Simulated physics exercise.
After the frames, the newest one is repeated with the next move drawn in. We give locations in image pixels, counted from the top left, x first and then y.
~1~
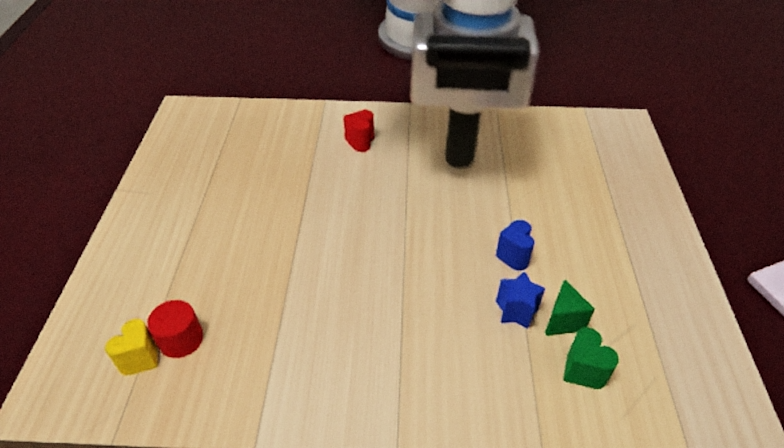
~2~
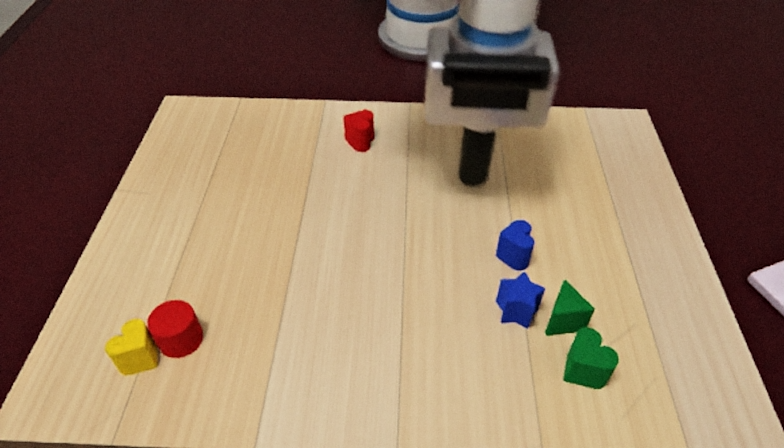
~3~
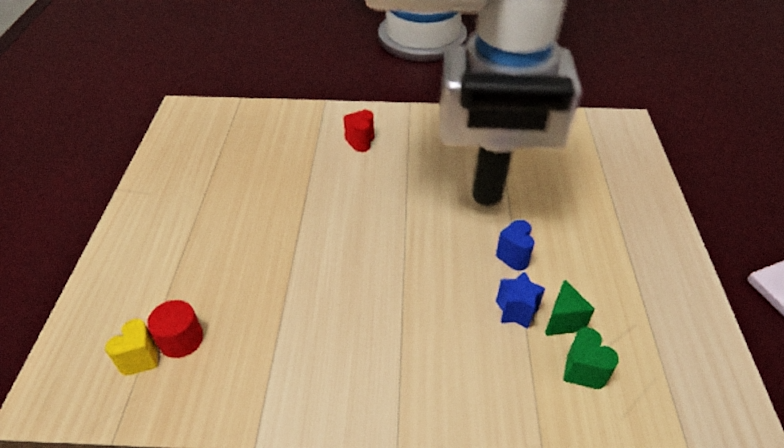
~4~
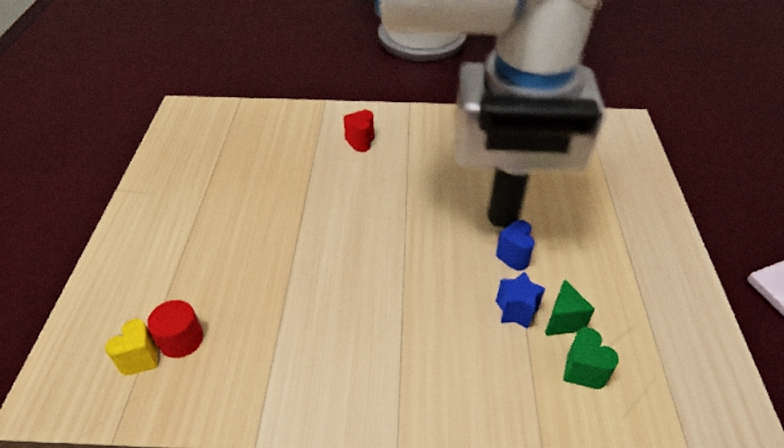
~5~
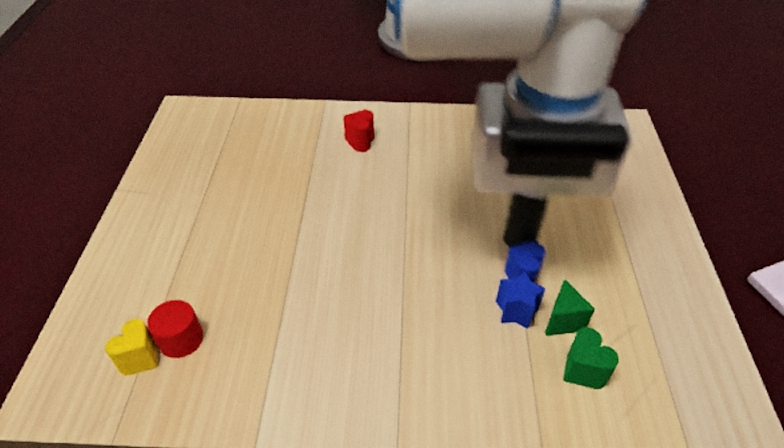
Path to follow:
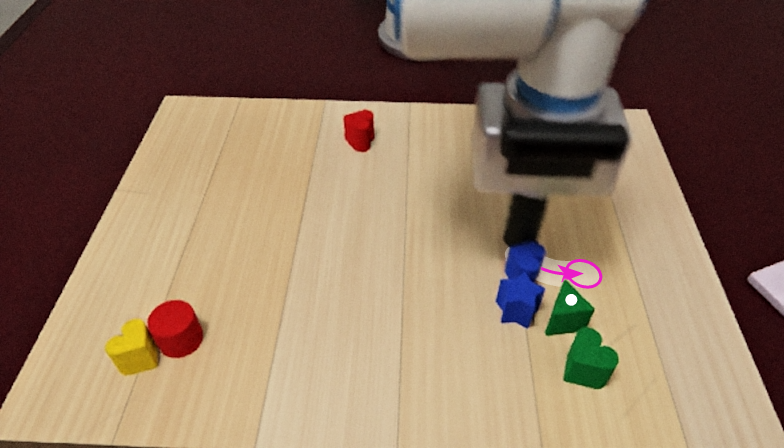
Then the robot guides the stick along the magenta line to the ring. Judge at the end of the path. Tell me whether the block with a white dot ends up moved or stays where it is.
Here's my answer: The block with a white dot remains in position.
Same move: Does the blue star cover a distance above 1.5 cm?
Answer: No.
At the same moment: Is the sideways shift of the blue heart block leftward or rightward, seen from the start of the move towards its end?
Over to the right.
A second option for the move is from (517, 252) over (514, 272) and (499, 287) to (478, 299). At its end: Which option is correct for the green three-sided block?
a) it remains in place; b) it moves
The answer is a.
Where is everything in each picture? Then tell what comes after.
Tip of the stick (460, 160), middles of tops, blue star (523, 289), blue heart block (519, 233), green three-sided block (571, 300), in the first picture.
Stick (473, 178), nothing pushed, in the second picture.
Stick (487, 197), nothing pushed, in the third picture.
Stick (503, 218), nothing pushed, in the fourth picture.
Stick (520, 241), blue star (523, 289), blue heart block (529, 254), green three-sided block (571, 300), in the fifth picture.
The line goes from (517, 252) via (536, 266) and (559, 273), ending at (584, 274); the dot is on the green three-sided block.
The first path, step by step. Halfway along, stick (551, 259); blue star (520, 293); blue heart block (539, 268), turned 50° clockwise.
At the end, stick (588, 262); blue star (520, 293); blue heart block (539, 268), turned 50° clockwise; green three-sided block unmoved.
